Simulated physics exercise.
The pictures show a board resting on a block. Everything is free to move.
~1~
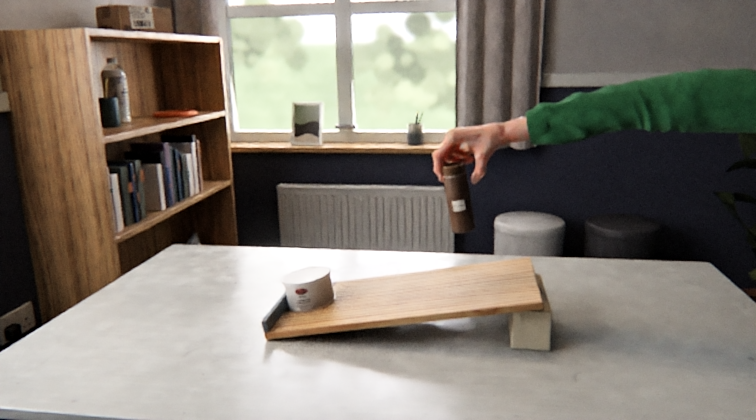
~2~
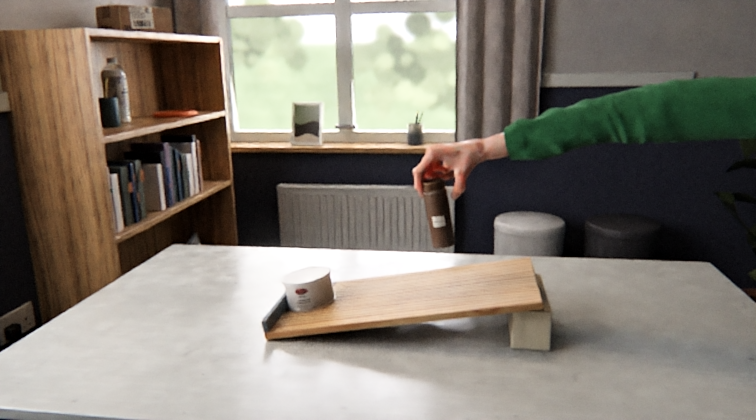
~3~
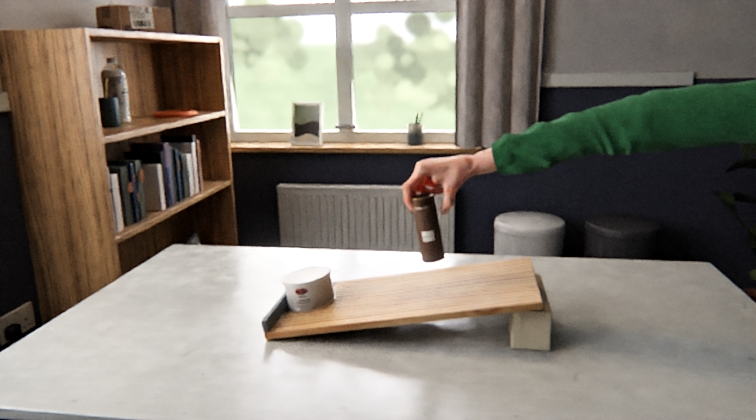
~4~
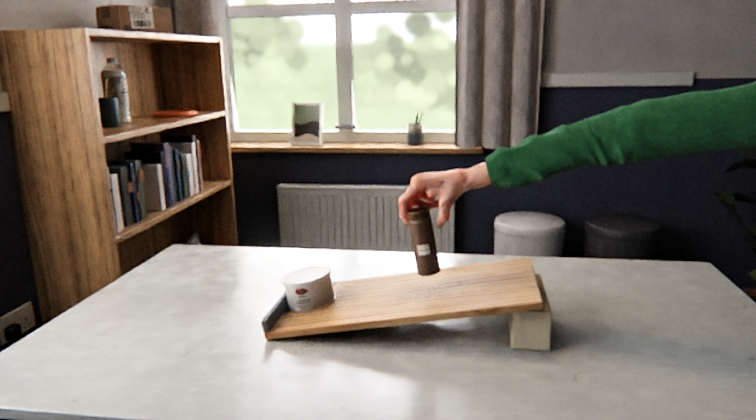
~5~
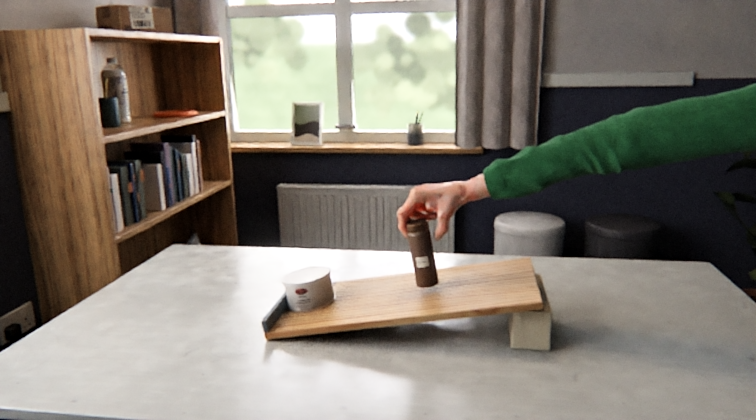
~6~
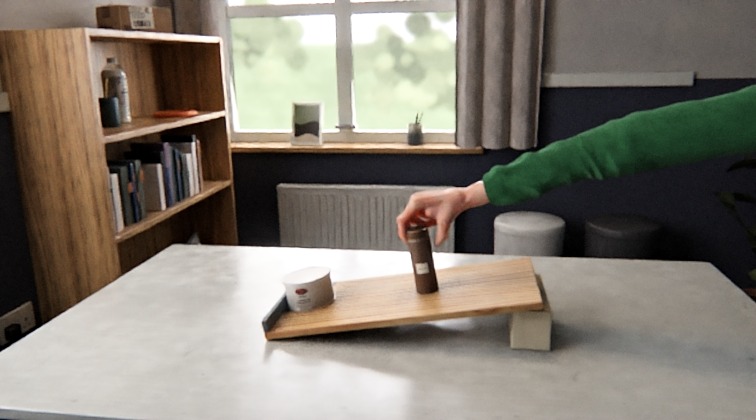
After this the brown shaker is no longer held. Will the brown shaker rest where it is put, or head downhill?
In the end the brown shaker remains at rest.
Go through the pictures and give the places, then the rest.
In the first picture, still above its spot; brown shaker (458, 198); white tub (309, 289).
In the second picture, still above its spot; brown shaker (439, 213); white tub (309, 289).
In the third picture, still above its spot; brown shaker (428, 228); white tub (309, 289).
In the fourth picture, still above its spot; brown shaker (423, 241); white tub (309, 289).
In the fifth picture, still above its spot; brown shaker (422, 253); white tub (309, 289).
In the sixth picture, in place under the hand; brown shaker (422, 260); white tub (309, 289).
Then, 0.20 s on from there, no change.
Then, 0.50 s on from there, brown shaker resting near (422, 260).
In the end, both unmoved. At the end, from the last picture's camera, brown shaker near (422, 260). The brown shaker stays where it is put.
